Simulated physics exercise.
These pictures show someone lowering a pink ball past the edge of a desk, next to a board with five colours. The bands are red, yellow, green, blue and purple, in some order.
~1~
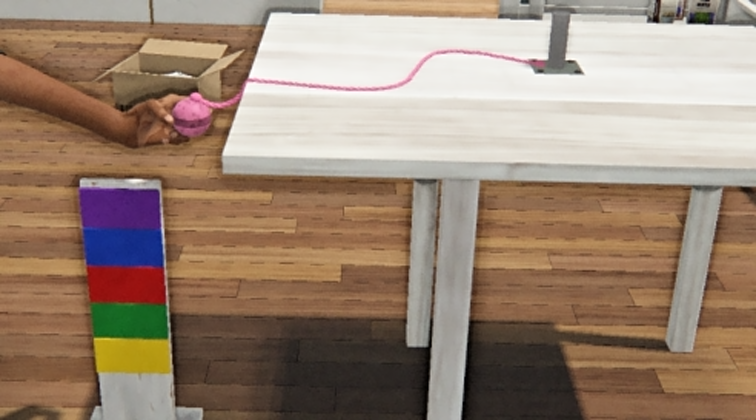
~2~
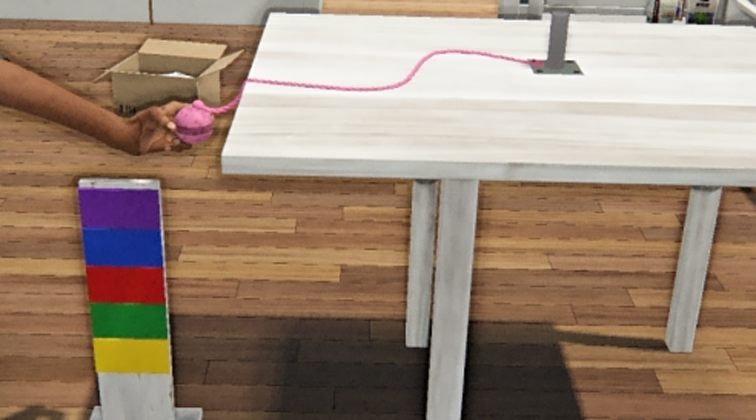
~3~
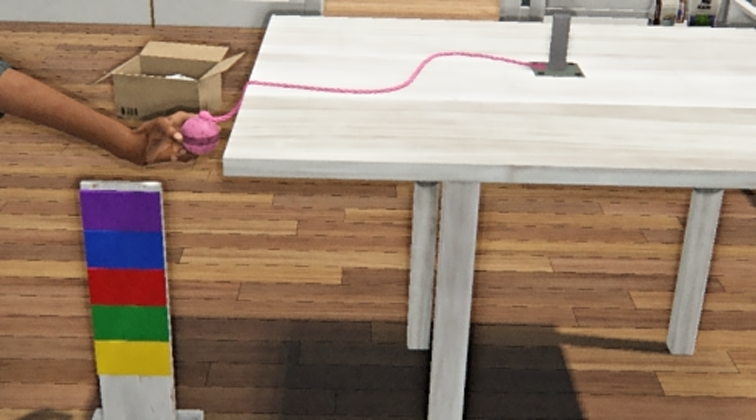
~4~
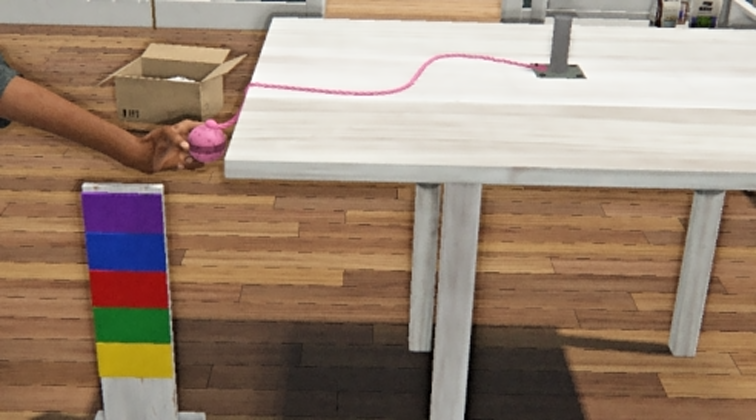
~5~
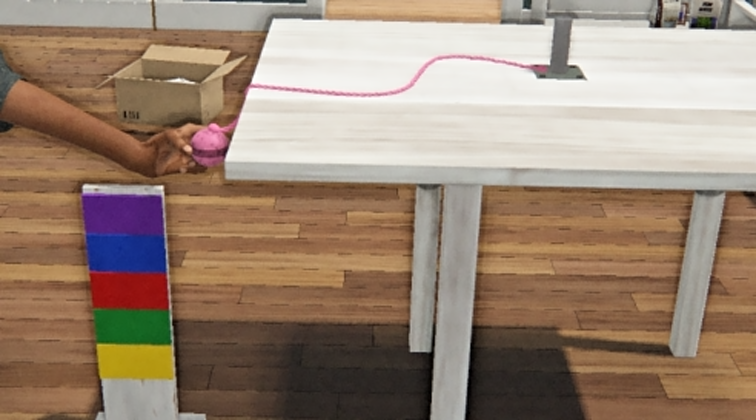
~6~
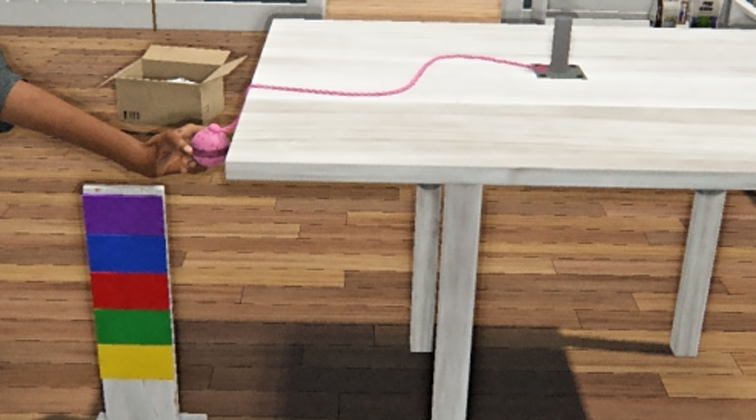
We see a hand holding a pink ball, its cord trailing across a white table to a gray bracket, above an upright board of colored bands; the hand moves the ball slightly right and down, then stays nearly still.
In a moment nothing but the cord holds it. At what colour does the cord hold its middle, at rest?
The cord holds its middle at blue.
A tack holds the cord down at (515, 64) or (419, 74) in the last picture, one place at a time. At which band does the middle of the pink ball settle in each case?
In that order: Blue; purple.
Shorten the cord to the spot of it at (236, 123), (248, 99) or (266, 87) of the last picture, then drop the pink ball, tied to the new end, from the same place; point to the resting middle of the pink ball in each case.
Try by try, around (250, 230), (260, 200) and (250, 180).
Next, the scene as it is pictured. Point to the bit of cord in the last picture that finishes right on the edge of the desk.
It lies at about (350, 95).
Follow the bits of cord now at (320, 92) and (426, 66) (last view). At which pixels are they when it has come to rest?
At (252, 110), then (396, 74).
A little later, ball near (219, 256); level with blue.
Next, ball near (283, 237); level with blue.
Later still, ball near (248, 252); level with blue.
When it is over, ball near (253, 252); level with blue. At blue.
